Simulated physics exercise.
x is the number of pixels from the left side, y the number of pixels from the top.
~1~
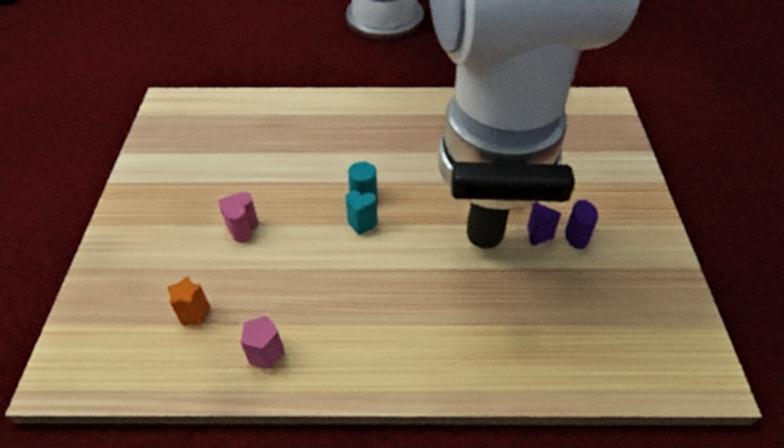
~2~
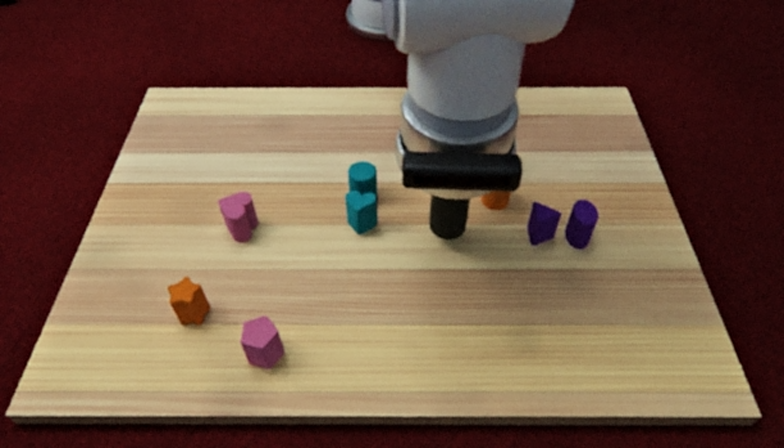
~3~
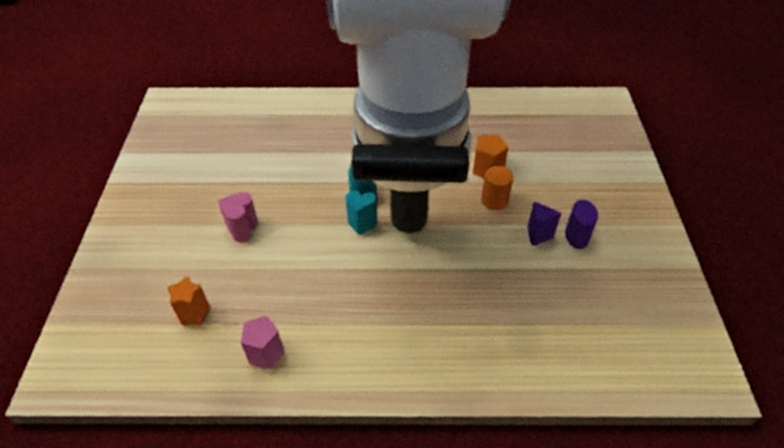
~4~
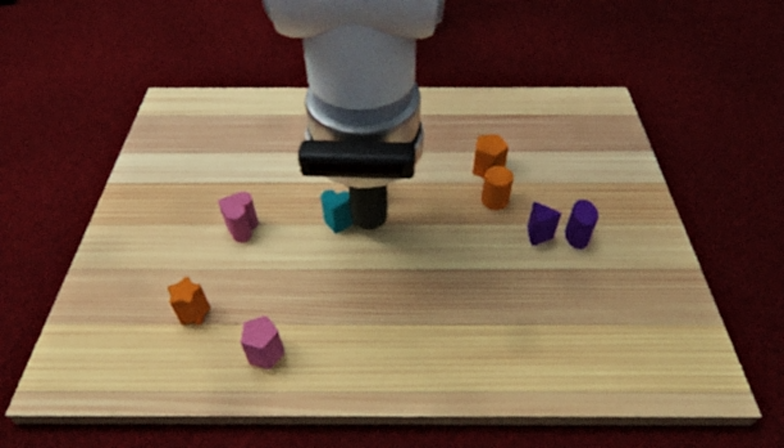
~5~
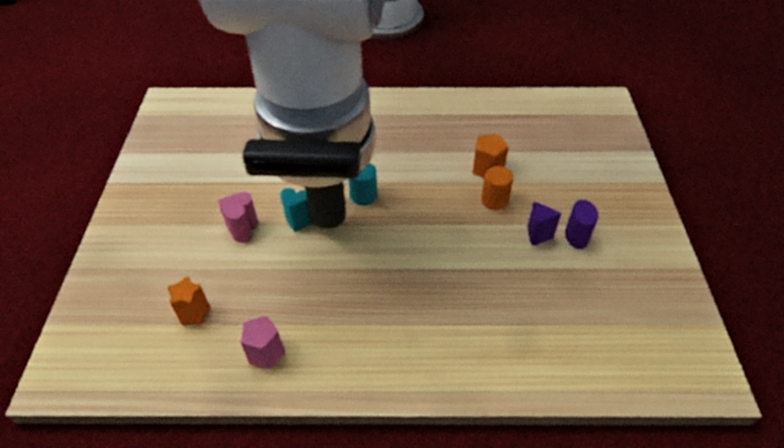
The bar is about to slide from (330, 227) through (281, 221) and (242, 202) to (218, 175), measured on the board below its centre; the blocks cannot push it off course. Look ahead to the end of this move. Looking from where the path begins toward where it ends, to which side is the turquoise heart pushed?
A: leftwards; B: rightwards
That would be A.
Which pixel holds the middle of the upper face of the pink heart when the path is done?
Close to (215, 204).
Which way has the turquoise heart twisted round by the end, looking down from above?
The block spins anticlockwise.
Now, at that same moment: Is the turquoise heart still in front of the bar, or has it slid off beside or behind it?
It ends up beside or behind the bar.
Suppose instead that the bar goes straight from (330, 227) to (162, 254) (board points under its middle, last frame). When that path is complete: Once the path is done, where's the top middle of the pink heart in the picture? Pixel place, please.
It will likely be found at (196, 200).
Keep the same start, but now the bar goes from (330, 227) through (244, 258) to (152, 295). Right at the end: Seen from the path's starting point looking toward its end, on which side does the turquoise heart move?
Side: Right.
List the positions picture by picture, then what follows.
The first picture shows bar's lower end (485, 235); pink heart (235, 204); turquoise heart (360, 199); turquoise round block (362, 170).
The second picture shows bar (447, 226); blocks still.
The third picture shows bar (409, 220); blocks still.
The fourth picture shows bar (369, 217); turquoise heart (336, 197).
The fifth picture shows bar (328, 216); pink heart (235, 204); turquoise heart (294, 195); turquoise round block partly hidden.
The first path, step by step. One third of the way, bar (277, 209); pink heart (224, 205), turned 50° anticlockwise; turquoise heart (243, 188).
Two thirds of the way, bar (238, 190); pink heart (215, 204), turned 95° anticlockwise; turquoise heart (203, 180), turned 60° anticlockwise.
At the end, bar (215, 164); pink heart (215, 204), turned 95° anticlockwise; turquoise heart (191, 176), turned 115° anticlockwise; turquoise round block still.
